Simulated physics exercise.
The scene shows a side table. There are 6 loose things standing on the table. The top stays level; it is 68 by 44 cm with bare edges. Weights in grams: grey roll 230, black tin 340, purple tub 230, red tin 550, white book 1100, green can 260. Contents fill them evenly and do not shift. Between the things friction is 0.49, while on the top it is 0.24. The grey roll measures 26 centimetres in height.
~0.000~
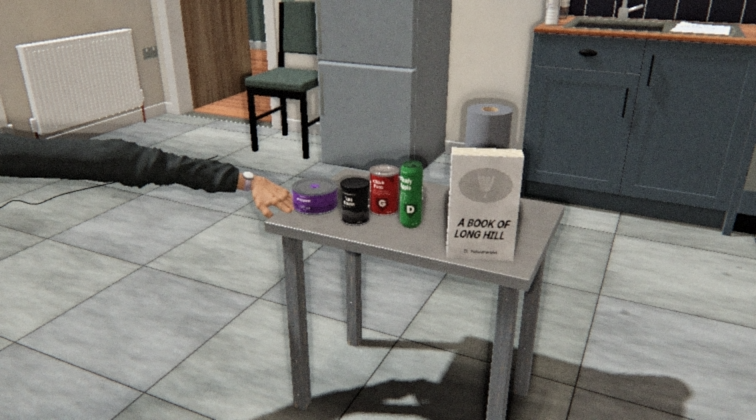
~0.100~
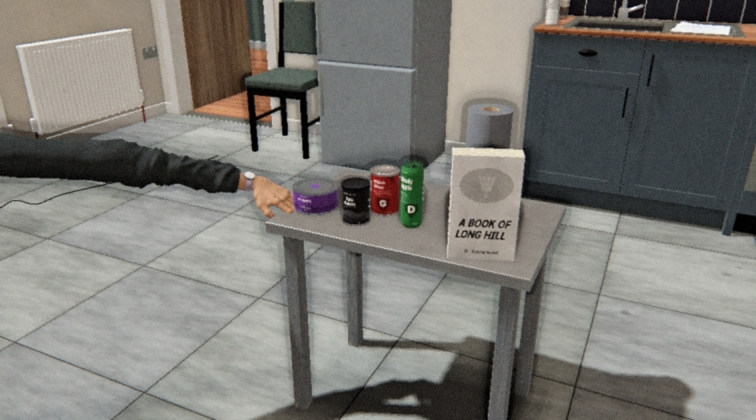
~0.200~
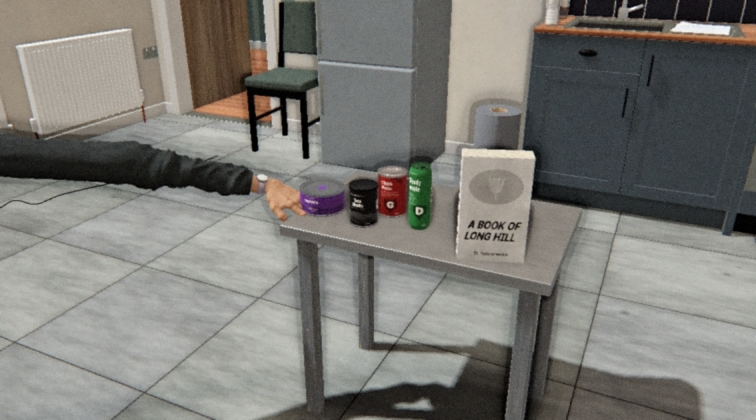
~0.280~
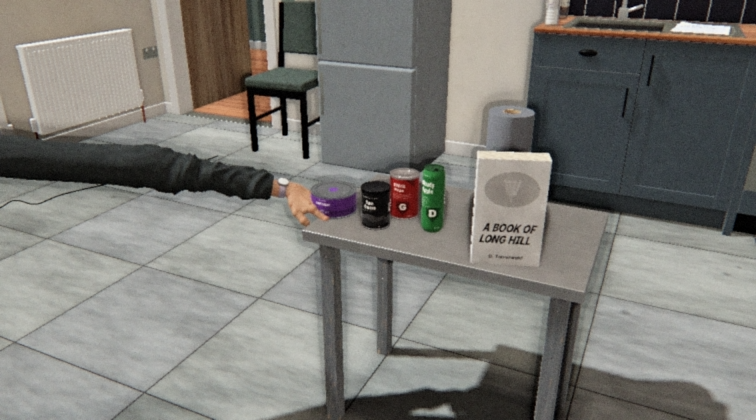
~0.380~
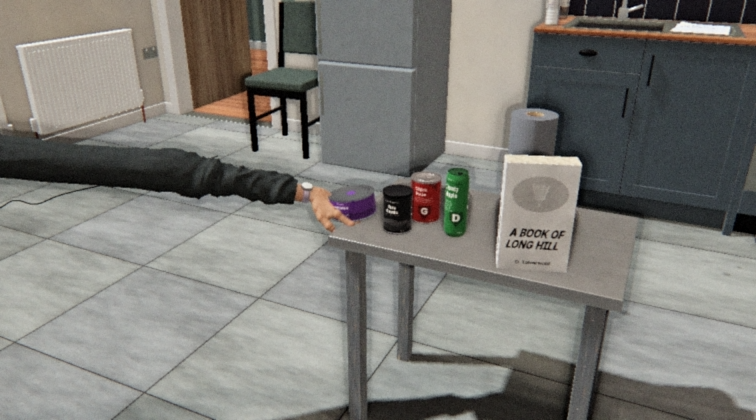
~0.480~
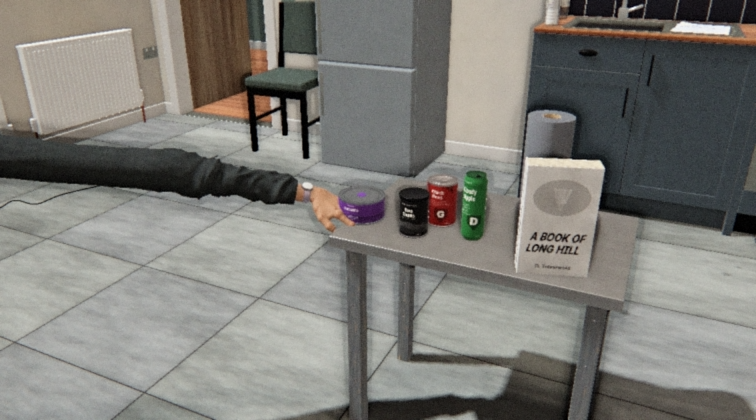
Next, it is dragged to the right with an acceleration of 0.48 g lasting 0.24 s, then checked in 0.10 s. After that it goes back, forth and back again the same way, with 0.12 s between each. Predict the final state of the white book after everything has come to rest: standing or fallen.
Fallen.
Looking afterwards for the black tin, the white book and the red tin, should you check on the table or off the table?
Outcome: The black tin remains on its support; the white book departs its support; the red tin remains on its support.
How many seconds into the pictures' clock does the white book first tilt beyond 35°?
It happens near 1.7 s.
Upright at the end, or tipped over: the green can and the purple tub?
Well, the green can holds steady, and the purple tub tumbles down.
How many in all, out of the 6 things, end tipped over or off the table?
Count: 2.
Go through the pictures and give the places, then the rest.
White book (483, 205), in the first picture.
Purple tub (316, 196); red tin (385, 191), in the second picture.
Table 5 cm from its start; green can (420, 197) slid 2 cm, in the third picture.
Table 11 cm from its start; white book (509, 210) slid 6 cm; black tin (376, 205) slid 6 cm, in the fourth picture.
Table 19 cm from its start; purple tub (353, 203) off the table; red tin (426, 198) slid 7 cm, in the fifth picture.
Table 19 cm from its start; white book (557, 218) slid 3 cm, in the sixth picture.
After 0.78 s, table 3 cm from its start; white book slid 12 cm near (552, 218); green can slid 12 cm; red tin slid 12 cm.
After 1.38 s, table 19 cm from its start; purple tub now off the table; white book slid 6 cm near (602, 226); green can slid 3 cm.
After 1.68 s, table 4 cm from its start; white book now off the table; black tin slid 16 cm; red tin slid 16 cm.
At rest (2.4 s), off the table and tipped over, purple tub and white book; not toppled but over 5 cm from the start, grey roll, black tin, red tin and green can.
